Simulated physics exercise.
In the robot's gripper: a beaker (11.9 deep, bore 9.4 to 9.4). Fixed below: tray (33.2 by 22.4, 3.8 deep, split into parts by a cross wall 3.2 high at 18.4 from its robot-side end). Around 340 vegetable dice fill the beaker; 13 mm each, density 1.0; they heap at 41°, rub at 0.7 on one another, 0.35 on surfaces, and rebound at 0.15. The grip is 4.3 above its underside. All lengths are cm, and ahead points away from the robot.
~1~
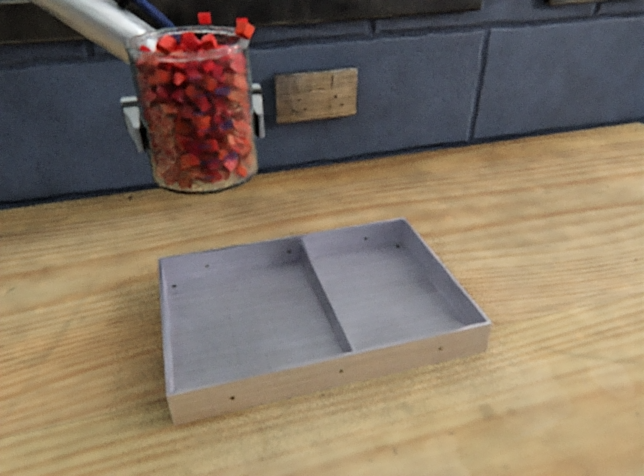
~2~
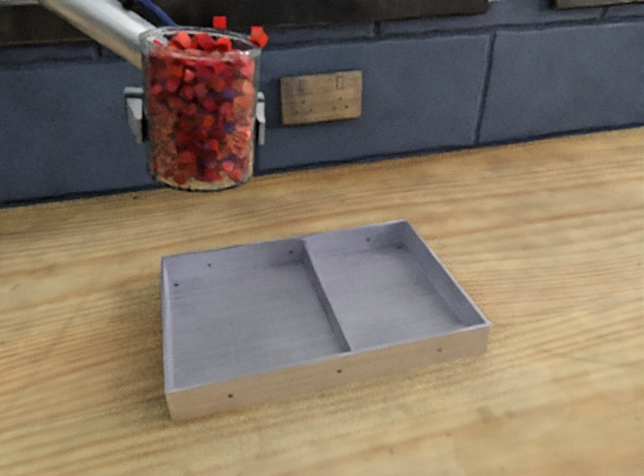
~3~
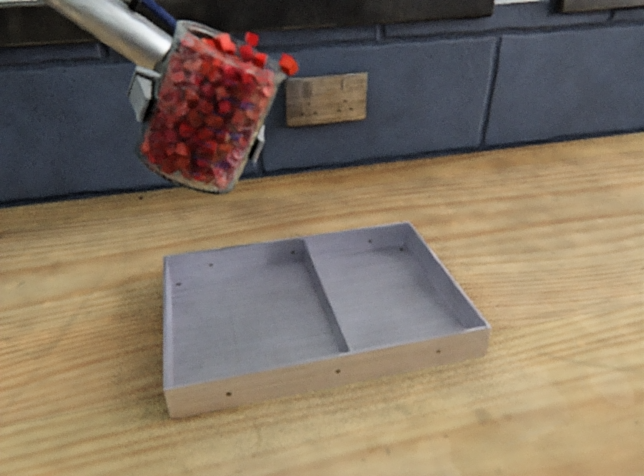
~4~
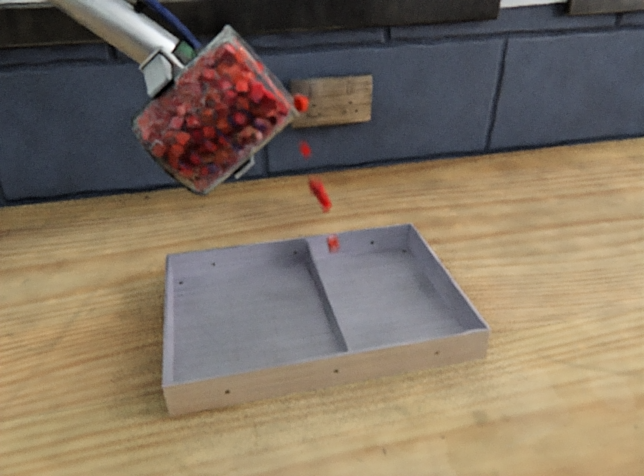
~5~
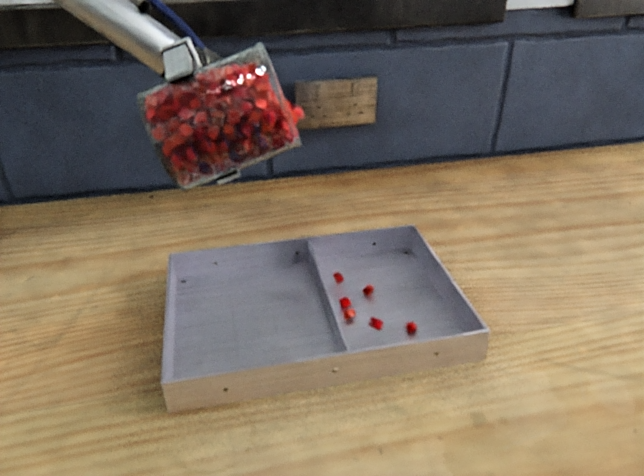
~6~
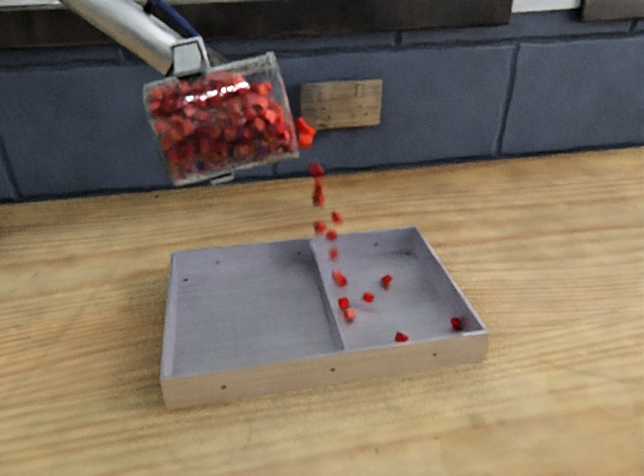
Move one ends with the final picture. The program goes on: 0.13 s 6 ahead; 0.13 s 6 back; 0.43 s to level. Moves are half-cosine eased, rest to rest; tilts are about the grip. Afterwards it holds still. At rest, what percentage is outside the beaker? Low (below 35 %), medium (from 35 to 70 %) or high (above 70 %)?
Outside the beaker the share is medium, from 35 to 70 %.
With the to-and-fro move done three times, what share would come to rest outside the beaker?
It would be near 80 per cent.
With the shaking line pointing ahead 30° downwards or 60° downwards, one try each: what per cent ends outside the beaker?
Some 25 and 10 per cent.
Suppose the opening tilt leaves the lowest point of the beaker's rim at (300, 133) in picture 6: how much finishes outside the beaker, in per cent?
About 30 per cent.
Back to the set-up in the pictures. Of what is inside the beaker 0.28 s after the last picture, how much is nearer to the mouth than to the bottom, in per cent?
Roughly 65 per cent.
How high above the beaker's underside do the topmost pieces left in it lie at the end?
About 8.5 cm.
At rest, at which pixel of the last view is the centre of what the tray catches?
Around (373, 303).
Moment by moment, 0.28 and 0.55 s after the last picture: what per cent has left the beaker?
In turn: 40, 45.
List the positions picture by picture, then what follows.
The first frame shows beaker middle at (198, 111), level; upper third of the load around (192, 74), from x 145 to 250, top at y 20; 340 in the beaker.
The second frame shows beaker middle at (201, 110), tilted 8° forward; upper third of the load around (200, 73), from x 155 to 260, top at y 20.
The third frame shows beaker middle at (209, 111), tilted 28° forward; upper third of the load around (210, 77), from x 150 to 290, top at y 40.
The fourth frame shows beaker middle at (217, 115), tilted 52° forward; upper third of the load around (225, 88), from x 145 to 335, top at y 45; 335 in the beaker, 5 in flight or on a rim.
The fifth frame shows beaker middle at (221, 120), tilted 72° forward; upper third of the load around (218, 96), from x 150 to 410, top at y 65; 334 in the beaker, 6 in the far-side part.
The sixth frame shows beaker middle at (223, 121), tilted 80° forward; upper third of the load around (210, 101), from x 155 to 455, top at y 80; 325 in the beaker, 8 in the far-side part, 7 in flight or on a rim.
Then, 0.28 s after the last picture, tilted 80° forward, highest piece 28 above the table; 207 in the beaker, 20 in the far-side part, 113 in flight or on a rim.
Then, 0.55 s after the last picture, tilted 19° forward, highest piece 31 above the table; 179 in the beaker, 120 in the far-side part, 22 in the robot-side part, 12 on the table or floor, 7 in flight or on a rim.
Then, 0.89 s after the last picture, level, highest piece 29 above the table; 179 in the beaker, 126 in the far-side part, 23 in the robot-side part, 12 on the table or floor.
Then, 1.94 s after the last picture, level, highest piece 29 above the table; 179 in the beaker, 126 in the far-side part, 23 in the robot-side part, 12 on the table or floor.
Final count, 179 in the beaker, 126 in the far-side part, 23 in the robot-side part, 12 on the table or floor. That is 47 % outside the beaker.
